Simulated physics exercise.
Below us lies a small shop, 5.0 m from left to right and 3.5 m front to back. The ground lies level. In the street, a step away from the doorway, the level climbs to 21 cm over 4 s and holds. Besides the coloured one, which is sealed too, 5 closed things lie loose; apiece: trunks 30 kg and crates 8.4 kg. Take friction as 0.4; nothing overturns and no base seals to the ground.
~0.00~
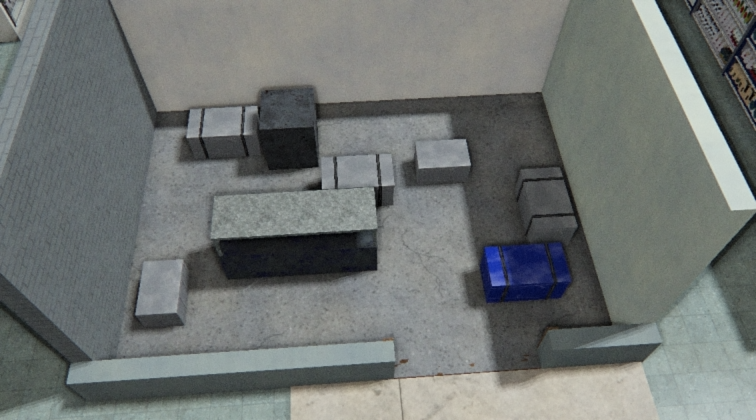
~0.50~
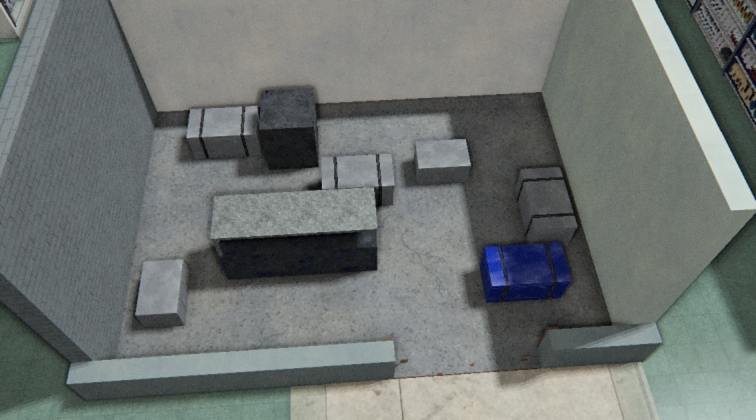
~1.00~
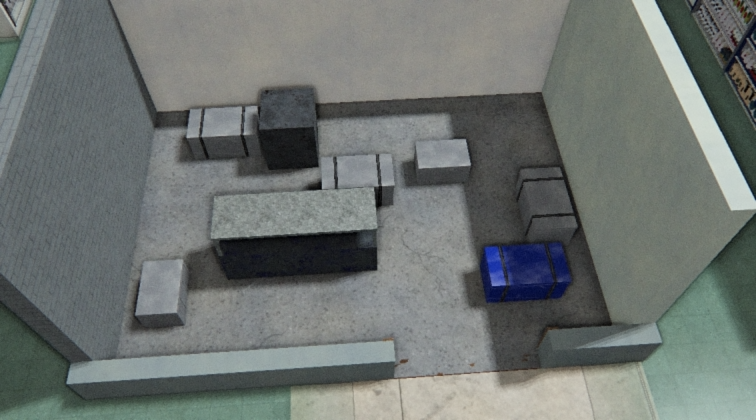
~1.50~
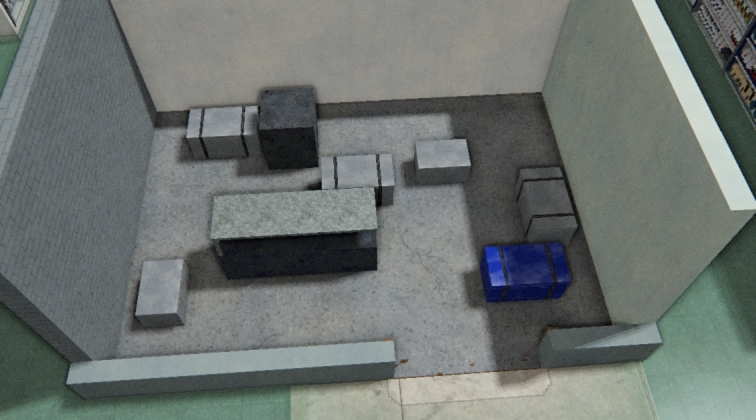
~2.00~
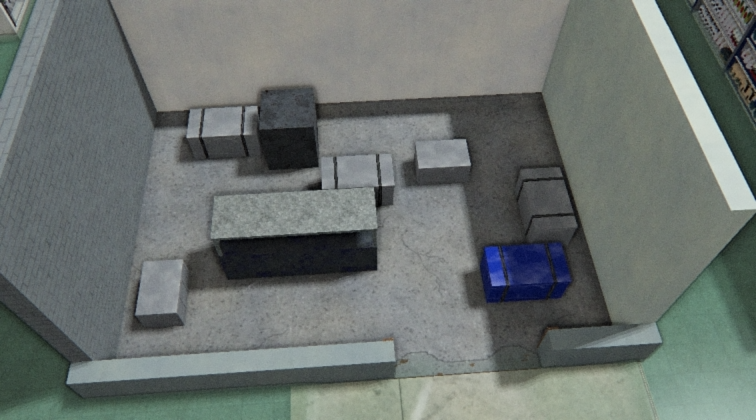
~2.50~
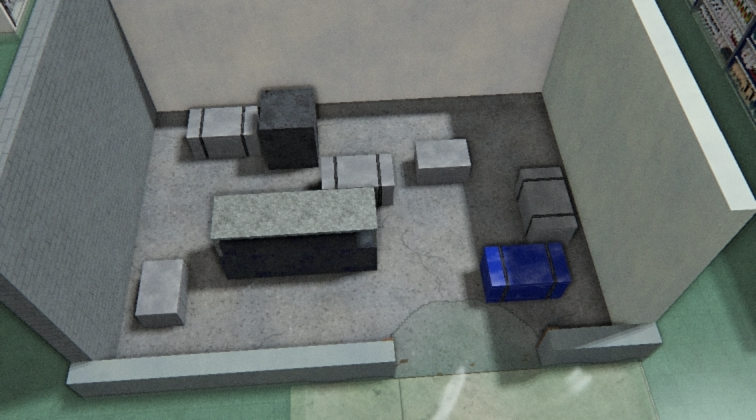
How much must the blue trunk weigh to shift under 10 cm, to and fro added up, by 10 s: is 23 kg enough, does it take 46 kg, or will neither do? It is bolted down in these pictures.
Verdict: Neither weight holds it.
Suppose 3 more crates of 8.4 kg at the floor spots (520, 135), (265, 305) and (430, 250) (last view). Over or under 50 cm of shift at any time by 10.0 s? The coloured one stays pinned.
In that order: More, over, more.
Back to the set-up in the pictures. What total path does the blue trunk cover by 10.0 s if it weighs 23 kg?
Some 80 cm in all.
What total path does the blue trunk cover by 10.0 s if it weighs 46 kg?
Some 50 cm in all.
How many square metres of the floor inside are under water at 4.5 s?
Some 5.5 m2.
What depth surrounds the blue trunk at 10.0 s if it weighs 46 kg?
Roughly 14 cm.
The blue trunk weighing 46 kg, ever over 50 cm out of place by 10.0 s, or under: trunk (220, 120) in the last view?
It is less.
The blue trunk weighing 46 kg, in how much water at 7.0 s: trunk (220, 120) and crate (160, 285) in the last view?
Roughly 1 and 2 cm.
After 3.5 s the blue trunk would be 0 cm from its start with 23 kg and 0 cm from its start with 46 kg; 3 cm of water round it then.
After 4.5 s the blue trunk would be 25 cm from its start with 23 kg and 2 cm from its start with 46 kg; 6 cm of water round it then.
After 7.0 s the blue trunk would be 33 cm from its start with 23 kg and 30 cm from its start with 46 kg; 8 cm of water round it then.
After 10.0 s the blue trunk would be 39 cm from its start with 23 kg and 41 cm from its start with 46 kg; 14 cm of water round it then.
